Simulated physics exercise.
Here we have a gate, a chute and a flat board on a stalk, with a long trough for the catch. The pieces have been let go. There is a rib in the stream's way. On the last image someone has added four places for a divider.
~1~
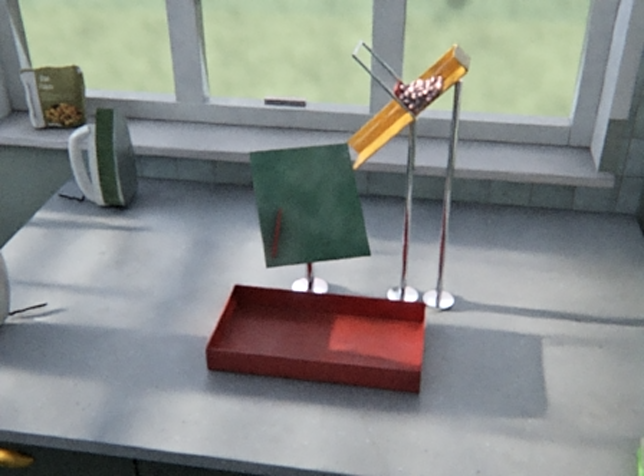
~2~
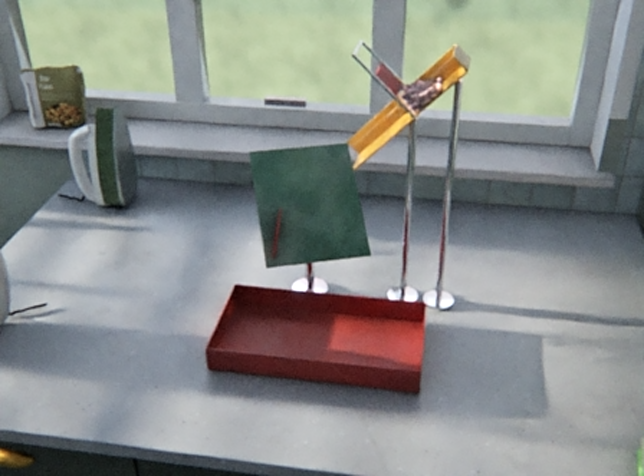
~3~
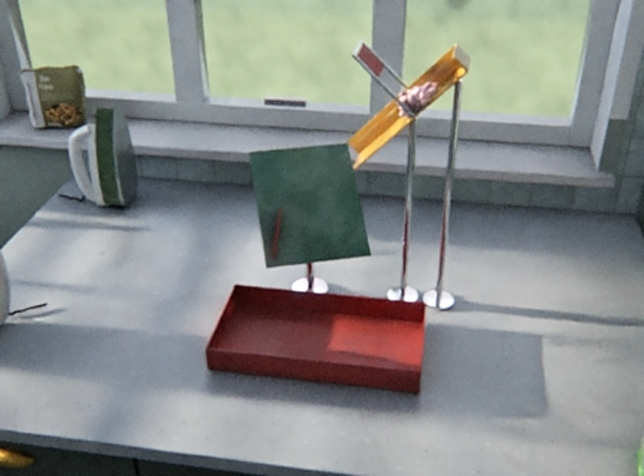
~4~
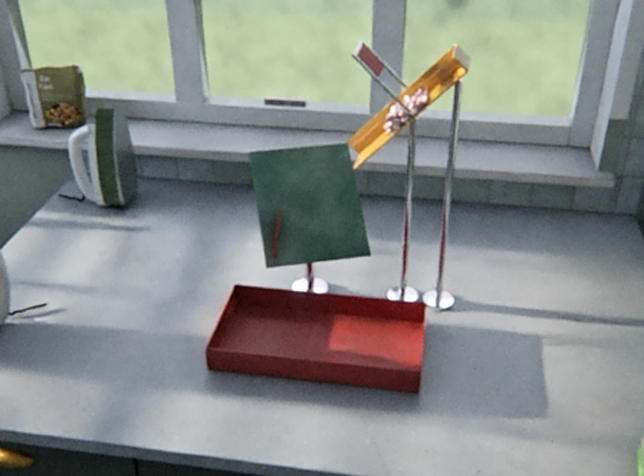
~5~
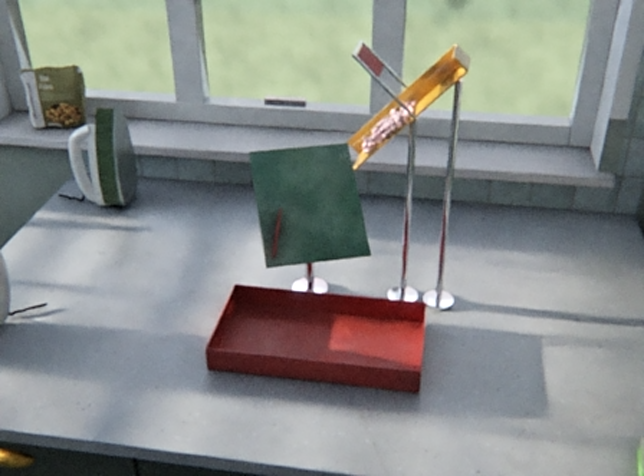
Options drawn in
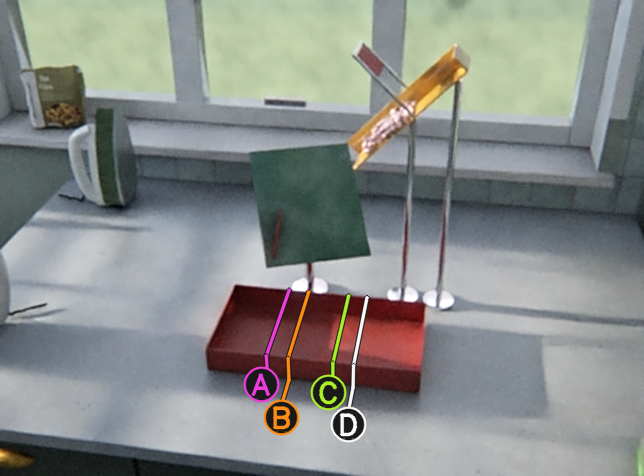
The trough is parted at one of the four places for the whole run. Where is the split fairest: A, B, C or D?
Line B.
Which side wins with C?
The left side.
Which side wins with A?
Right.
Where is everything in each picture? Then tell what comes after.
Load behind the gate (424, 93), sugar pearls; lip of the chute (357, 162), sloping fairly steeply, in the first picture.
Middle of the board (309, 202), tilted fairly steeply; middle of its low edge (320, 261); of its high edge (299, 147), in the second picture.
Front corners of the trough (206, 348) and (420, 371), empty; front of the load (408, 111), in the third picture.
Middle of the load (405, 112); its front (391, 125), roughly a third of the way to the lip; rib from (281, 208) to (274, 254), in the fourth picture.
Middle of the load (387, 125); its front (369, 145), the larger part of the way to the lip, in the fifth picture.
On the marked copy, line A crosses the front rim at (266, 355); line B crosses the front rim at (288, 357); line C crosses the front rim at (333, 362); line D crosses the front rim at (353, 364).
With A, of what is caught, roughly a quarter on the left of the divider, the larger part on the right.
With B, of what is caught, roughly half on the left of the divider, roughly half on the right.
With C, of what is caught, the larger part on the left of the divider, about a tenth on the right.
With D, of what is caught, almost all on the left of the divider, about a tenth on the right.
